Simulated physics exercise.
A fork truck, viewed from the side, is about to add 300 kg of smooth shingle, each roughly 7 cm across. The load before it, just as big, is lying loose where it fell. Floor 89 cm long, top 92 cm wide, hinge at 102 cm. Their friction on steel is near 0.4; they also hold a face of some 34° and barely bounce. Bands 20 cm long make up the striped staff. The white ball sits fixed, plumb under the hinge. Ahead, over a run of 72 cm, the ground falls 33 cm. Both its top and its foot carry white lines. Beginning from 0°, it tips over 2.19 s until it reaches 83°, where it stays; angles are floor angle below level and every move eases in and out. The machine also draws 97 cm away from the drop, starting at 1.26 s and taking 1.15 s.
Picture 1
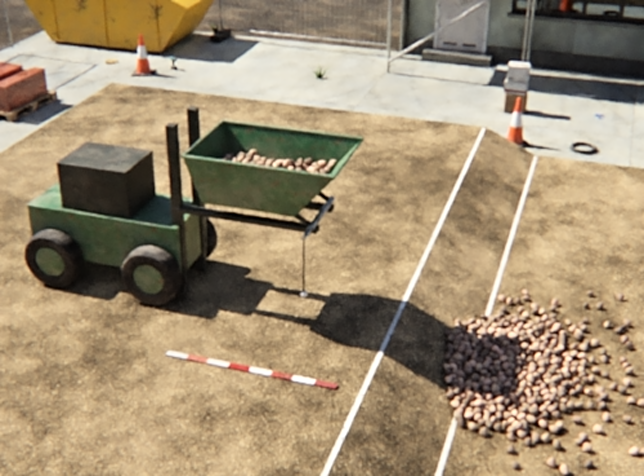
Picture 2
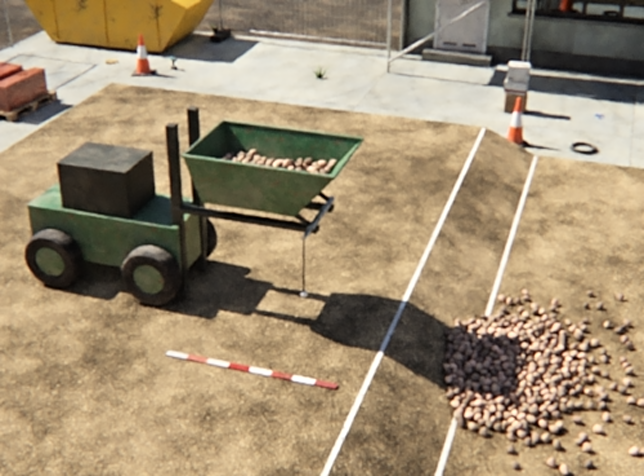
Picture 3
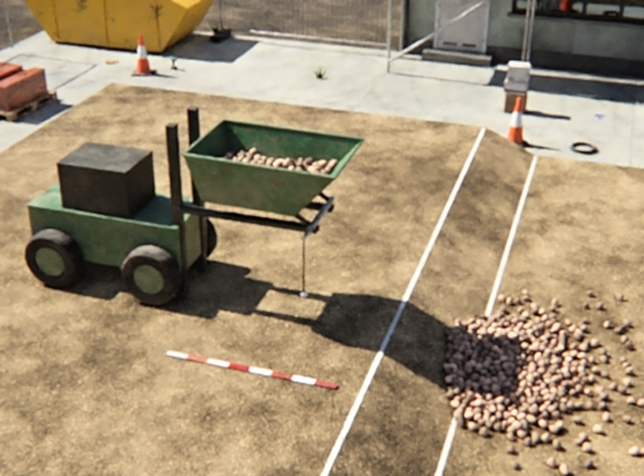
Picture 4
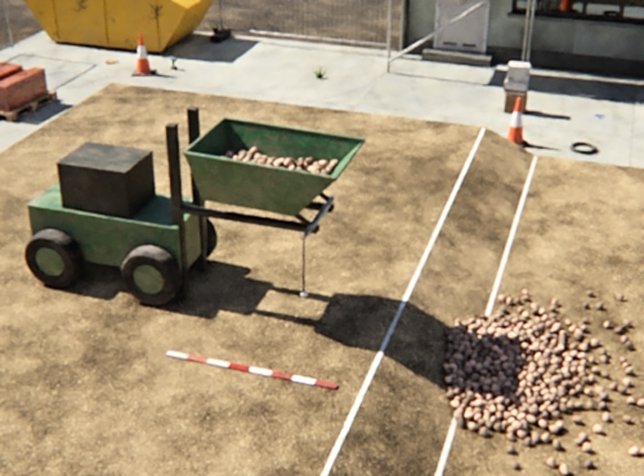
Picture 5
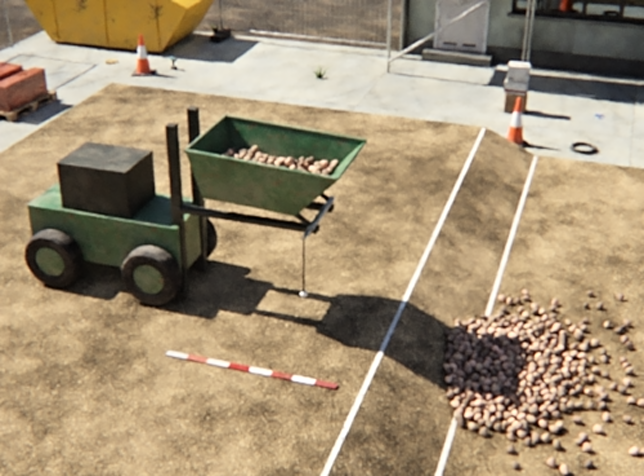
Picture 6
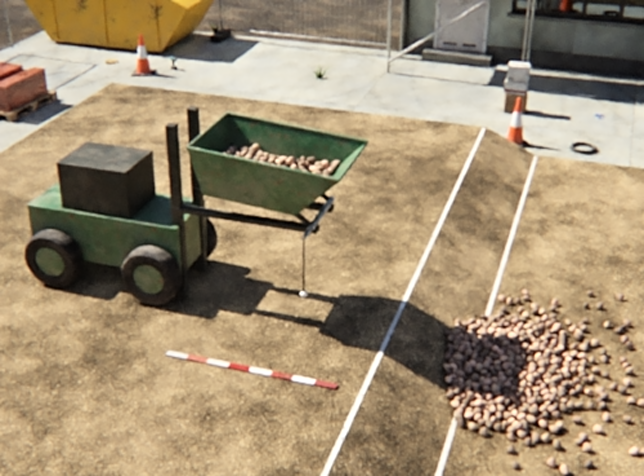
A green fork truck stood on sandy ground, holding up a skip of smooth stones that tilted very slightly, its left end rising, while the loose stones on the right lay still.
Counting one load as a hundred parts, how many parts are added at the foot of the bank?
About 18 parts.
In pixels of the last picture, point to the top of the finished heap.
Near (352, 303).
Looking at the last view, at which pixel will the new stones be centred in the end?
Around (385, 317) in the last picture.
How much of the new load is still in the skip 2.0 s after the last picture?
About 5 per cent is held.
Then, 1.3 s after the last picture the floor is at 70°; in per cent of one load, 93 in the skip, 18 on the top or the slope, 87 at the foot of the bank; the foremost stones are past the picture's edge.
Then, 2.0 s after the last picture the floor is at 83°; in per cent of one load, 4 in the skip, 100 on the top or the slope, 95 at the foot of the bank; the foremost stones are past the picture's edge.
Then, 2.5 s after the last picture the floor is at 83°; in per cent of one load, 0 in the skip, 94 on the top or the slope, 105 at the foot of the bank; the foremost stones are past the picture's edge.
Then, 5.0 s after the last picture the floor is at 83°; in per cent of one load, 0 in the skip, 92 on the top or the slope, 106 at the foot of the bank; the foremost stones are past the picture's edge. Net gain at the foot of the bank, 18.
